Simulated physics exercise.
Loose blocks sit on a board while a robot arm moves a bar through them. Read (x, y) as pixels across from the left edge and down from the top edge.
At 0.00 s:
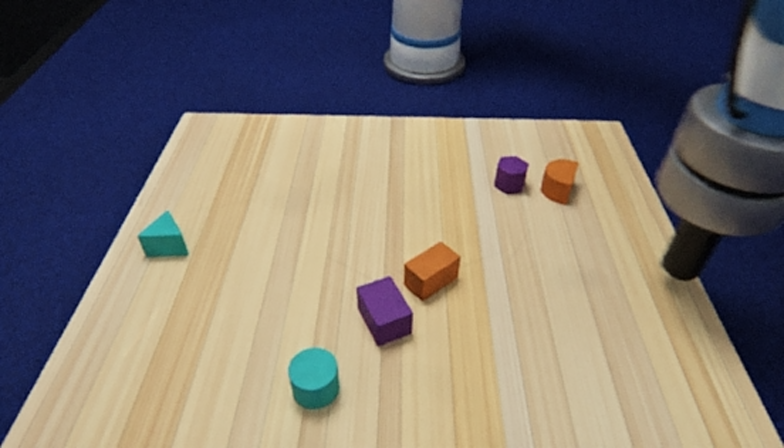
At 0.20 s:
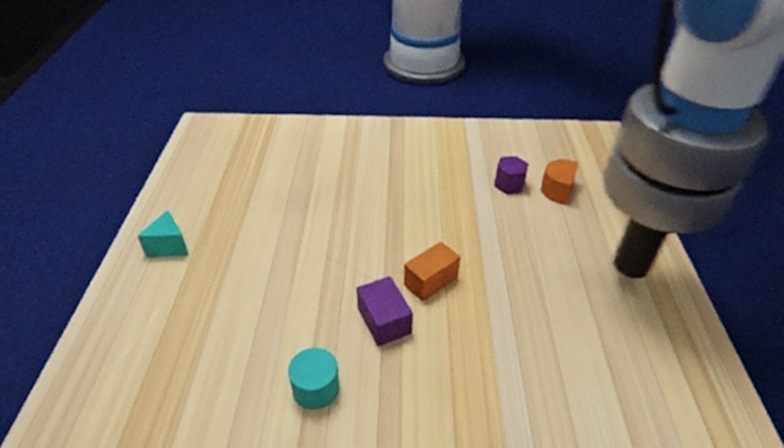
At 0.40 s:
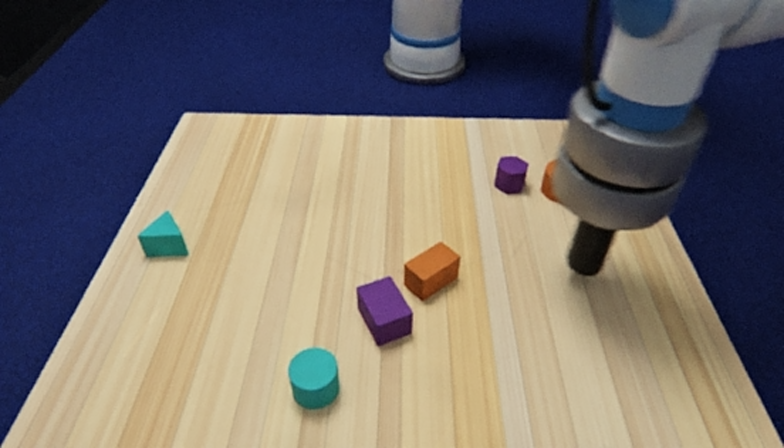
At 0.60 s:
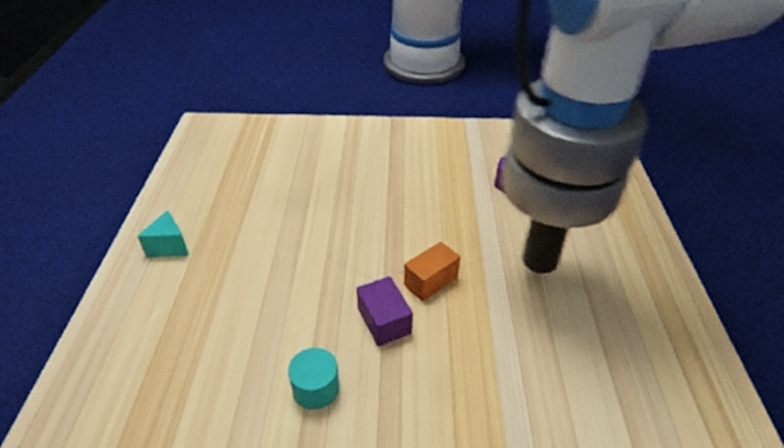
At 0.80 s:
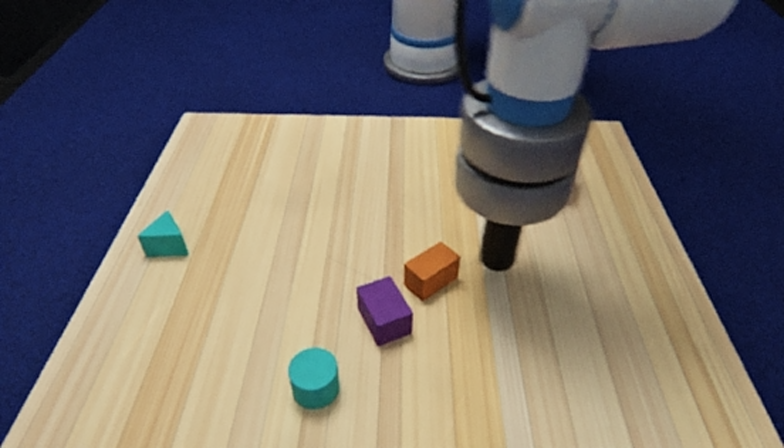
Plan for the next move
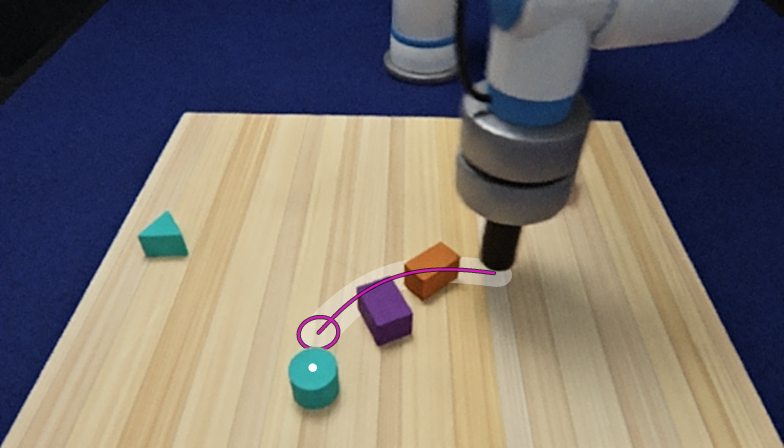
A robot arm moves its dark bar left across the board while the blocks stay still.
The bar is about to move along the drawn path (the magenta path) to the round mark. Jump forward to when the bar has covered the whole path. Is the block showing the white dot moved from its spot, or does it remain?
Undisturbed, or as good as.
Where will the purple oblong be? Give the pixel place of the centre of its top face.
I'd say the purple oblong ends with its top centre at (360, 323).
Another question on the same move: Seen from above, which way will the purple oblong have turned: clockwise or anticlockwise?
That block twists counter-clockwise.
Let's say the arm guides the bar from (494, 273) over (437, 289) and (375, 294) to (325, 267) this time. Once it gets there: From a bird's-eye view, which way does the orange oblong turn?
From above, the orange oblong will be seen to turn clockwise.
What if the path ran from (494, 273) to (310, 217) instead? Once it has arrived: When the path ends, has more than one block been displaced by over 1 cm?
My answer is no.
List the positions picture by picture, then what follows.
Lower end of the bar at (679, 269), tops of blocks, turquoise circular block at (313, 368), purple oblong at (384, 300), orange oblong at (433, 260), in the first picture.
Bar at (631, 267), blocks as before, in the second picture.
Bar at (584, 264), blocks as before, in the third picture.
Bar at (539, 262), blocks as before, in the fourth picture.
Bar at (497, 260), turquoise circular block at (313, 368), purple oblong at (384, 300), orange oblong at (433, 260), in the fifth picture.
The drawn path runs from (494, 273) over (428, 270) and (367, 290) to (319, 333); the dot is on the turquoise circular block.
The first path, step by step. One third of the way, bar at (428, 257); purple oblong at (377, 303), turned 30° anticlockwise; orange oblong at (387, 265), turned 15° anticlockwise.
Two thirds of the way, bar at (366, 277); purple oblong at (362, 316), turned 85° anticlockwise; orange oblong at (322, 289), turned 25° anticlockwise.
At the end, bar at (317, 320); turquoise circular block not moved; purple oblong at (360, 323), turned 110° anticlockwise; orange oblong at (265, 314), turned 25° clockwise.
